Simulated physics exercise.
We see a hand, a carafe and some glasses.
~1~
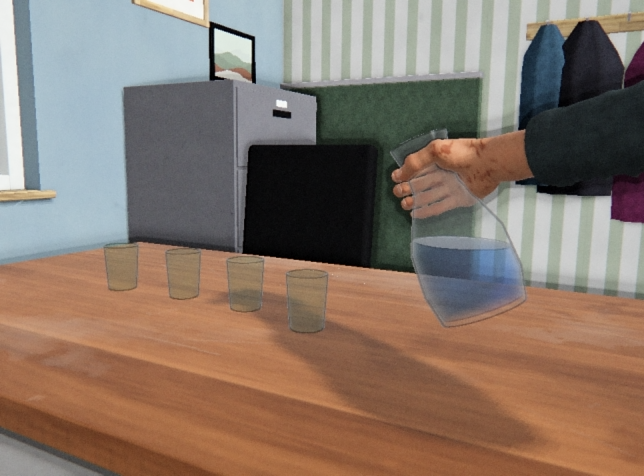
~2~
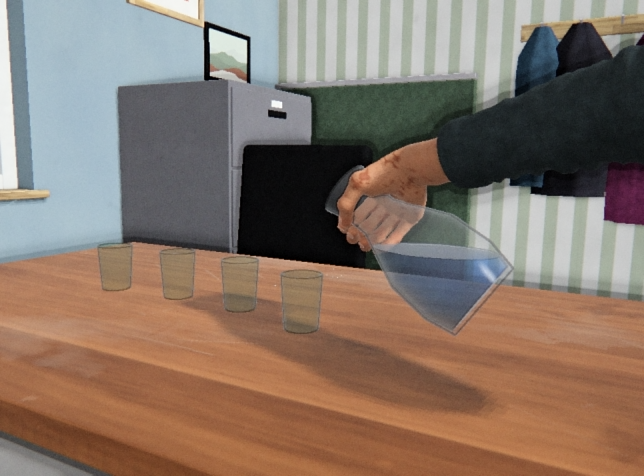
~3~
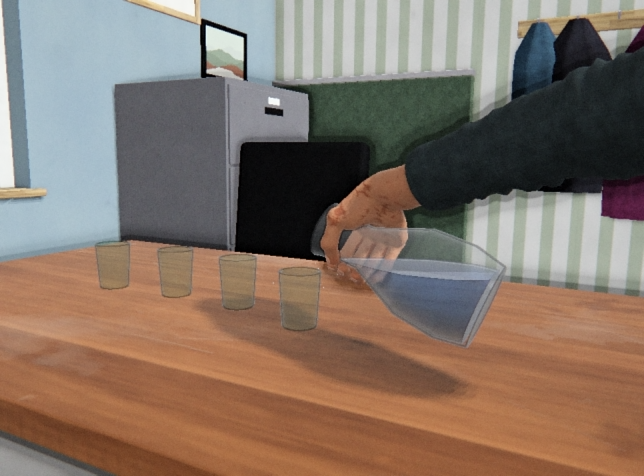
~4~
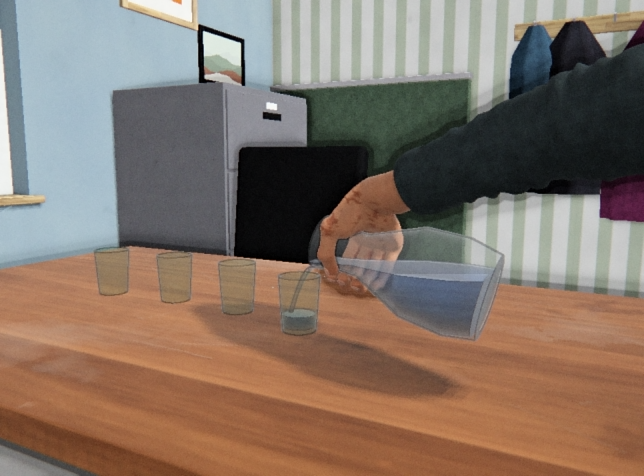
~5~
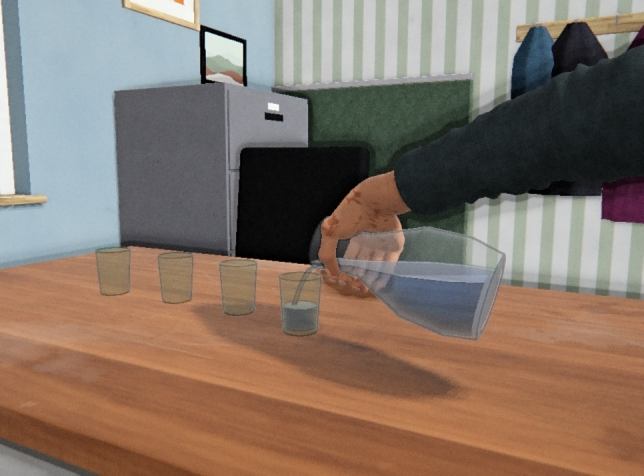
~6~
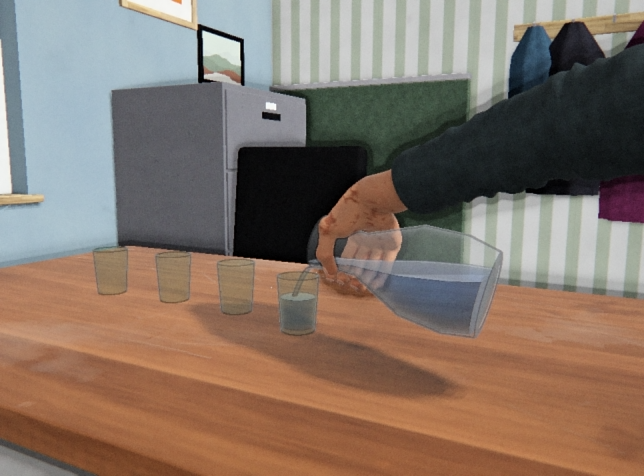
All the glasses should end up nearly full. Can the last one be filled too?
It goes round.
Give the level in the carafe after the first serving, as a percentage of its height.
Some 35 per cent.
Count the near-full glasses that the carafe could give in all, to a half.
Some 7.0 of them.
A moment on, the first is about three quarters full.
Further on, the first is done and the carafe has nearly all of its load.
When it is over, all four are full and about half of the dyed water is over.
